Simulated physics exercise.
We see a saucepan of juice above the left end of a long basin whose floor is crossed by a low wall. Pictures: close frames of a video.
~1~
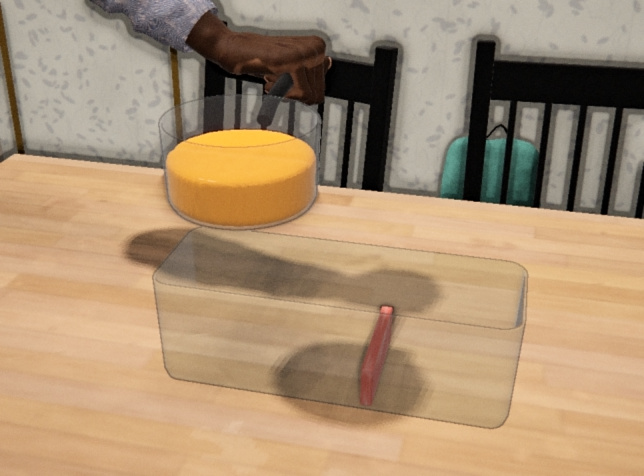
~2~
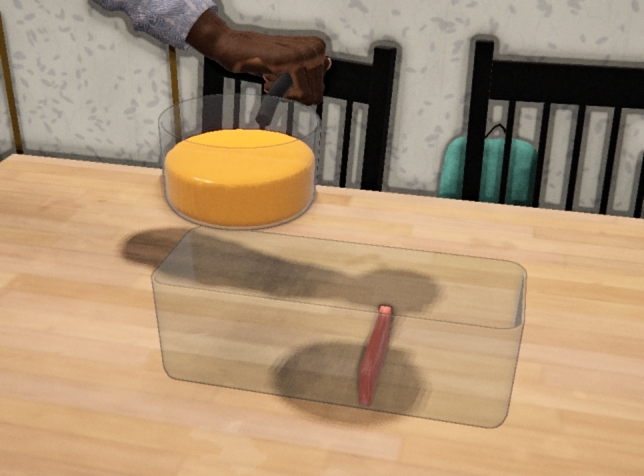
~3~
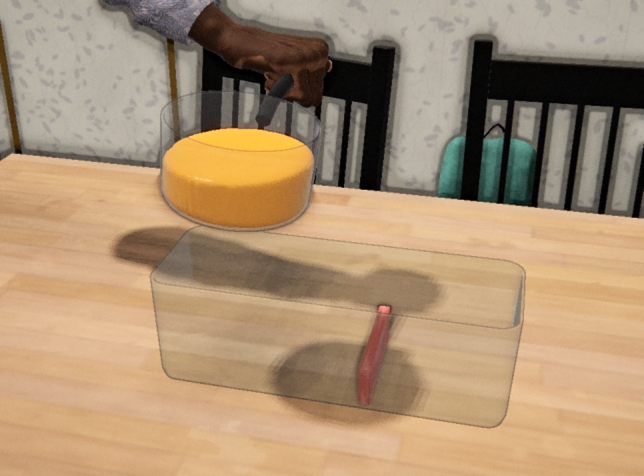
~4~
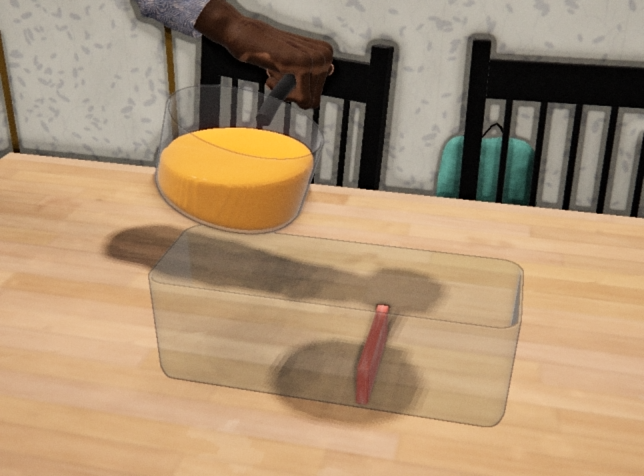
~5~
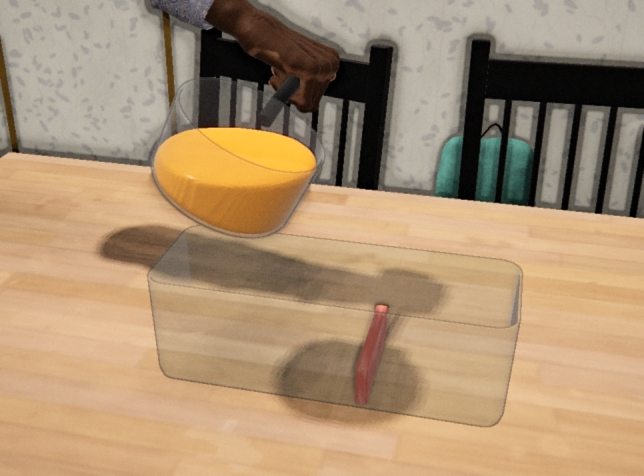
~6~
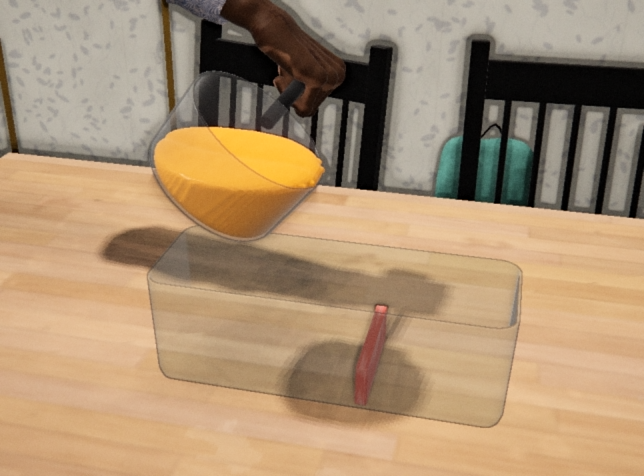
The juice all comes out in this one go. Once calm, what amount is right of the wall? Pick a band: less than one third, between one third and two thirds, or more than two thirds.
It is less than one third.
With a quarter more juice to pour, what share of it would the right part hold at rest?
About 30 per cent.
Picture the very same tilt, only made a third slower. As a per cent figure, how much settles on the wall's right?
It comes to some 25 in a hundred.
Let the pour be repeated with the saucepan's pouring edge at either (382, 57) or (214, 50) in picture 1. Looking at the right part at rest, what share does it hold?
85 and 10 per cent.
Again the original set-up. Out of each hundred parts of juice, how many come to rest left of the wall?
80 in a hundred.
A moment on, the saucepan is tipped on its side and 37 per cent is still to pour, 28 is left of the wall and 5 right of it.
Next, the saucepan is tipped right over and 11 per cent is still to pour, 71 is left of the wall and 12 right of it.
Then the saucepan is tipped right over and 2 per cent is still to pour, 76 is left of the wall and 14 right of it.
Later the saucepan is tipped right over and 0 per cent is still to pour, 80 is left of the wall and 14 right of it.
At rest 80 per cent lies left of the wall, 14 right of it and 6 outside.
